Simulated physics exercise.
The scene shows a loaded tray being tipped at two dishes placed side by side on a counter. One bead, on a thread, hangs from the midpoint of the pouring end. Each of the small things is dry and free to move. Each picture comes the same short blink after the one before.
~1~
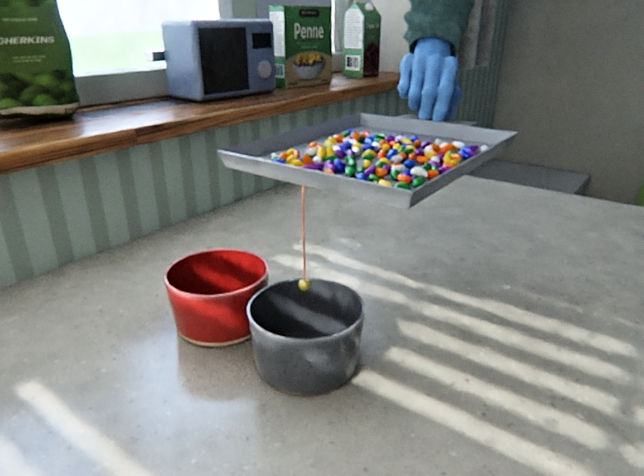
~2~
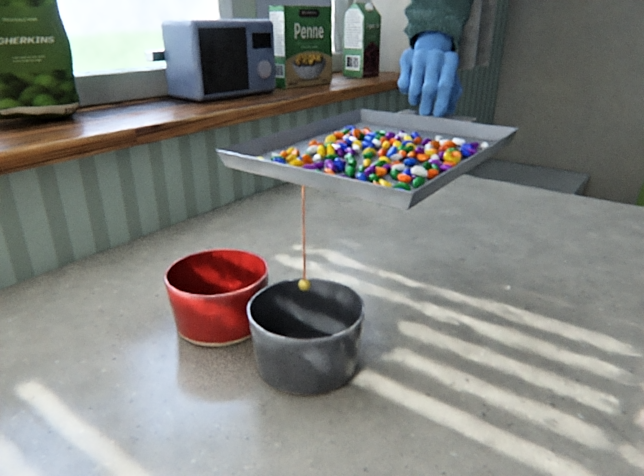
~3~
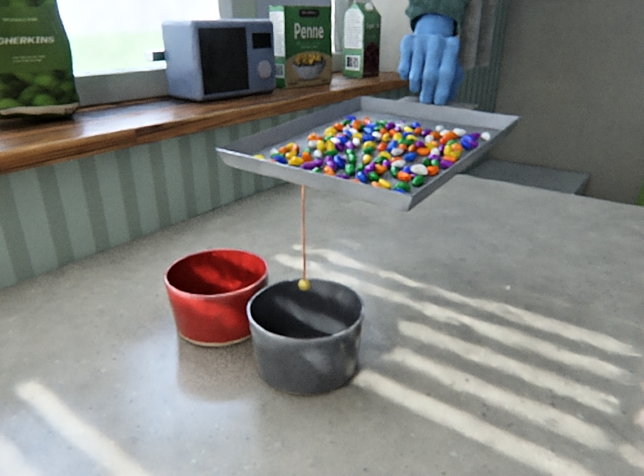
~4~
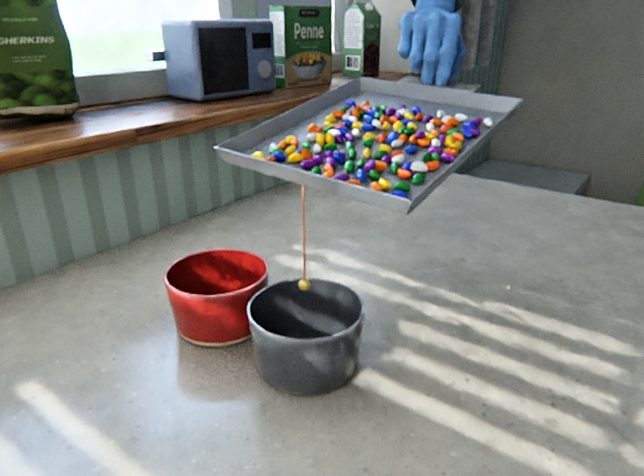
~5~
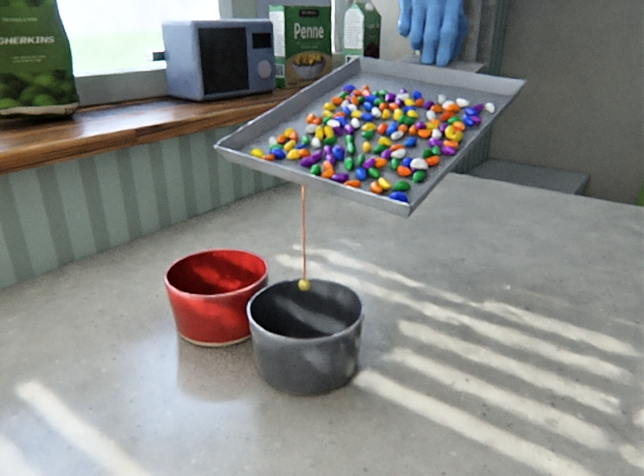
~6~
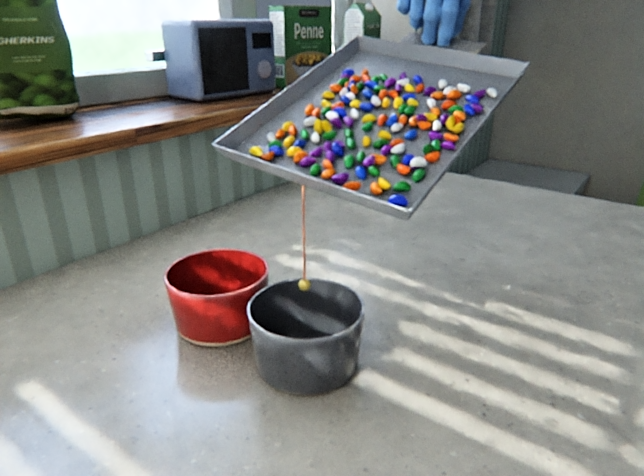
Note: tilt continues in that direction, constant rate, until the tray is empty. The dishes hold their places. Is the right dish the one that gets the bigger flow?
Yes.
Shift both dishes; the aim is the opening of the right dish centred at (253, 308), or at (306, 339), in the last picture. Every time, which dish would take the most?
In order of the tries: The dish on the right side, then the dish on the right side.
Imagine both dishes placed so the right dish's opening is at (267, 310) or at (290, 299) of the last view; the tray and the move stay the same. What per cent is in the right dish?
The first try yields 40% and the second yields 10%.
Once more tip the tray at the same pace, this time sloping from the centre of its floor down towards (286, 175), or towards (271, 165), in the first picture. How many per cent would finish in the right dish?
The first try gives close to 20 per cent, the second close to 10 per cent.
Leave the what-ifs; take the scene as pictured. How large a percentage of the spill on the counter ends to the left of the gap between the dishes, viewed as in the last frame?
Near 30 in a hundred.
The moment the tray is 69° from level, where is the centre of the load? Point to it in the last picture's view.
Centre estimate: (353, 139).
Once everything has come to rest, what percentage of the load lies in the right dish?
It comes to about 20 per cent of the load.
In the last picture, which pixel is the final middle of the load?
About (336, 405).
Soon after the last picture, tray tipped steeply; all on the tray.
A little later, tray tipped past a quarter turn; about a quarter on the tray; a small part in the right dish; a small part outside both; about half in the air.
Later still, tray tipped past a quarter turn; about a quarter in the right dish; a stray few in the left dish; most outside both.
At rest, tray tipped past a quarter turn; about a quarter in the right dish; a stray few in the left dish; most outside both.
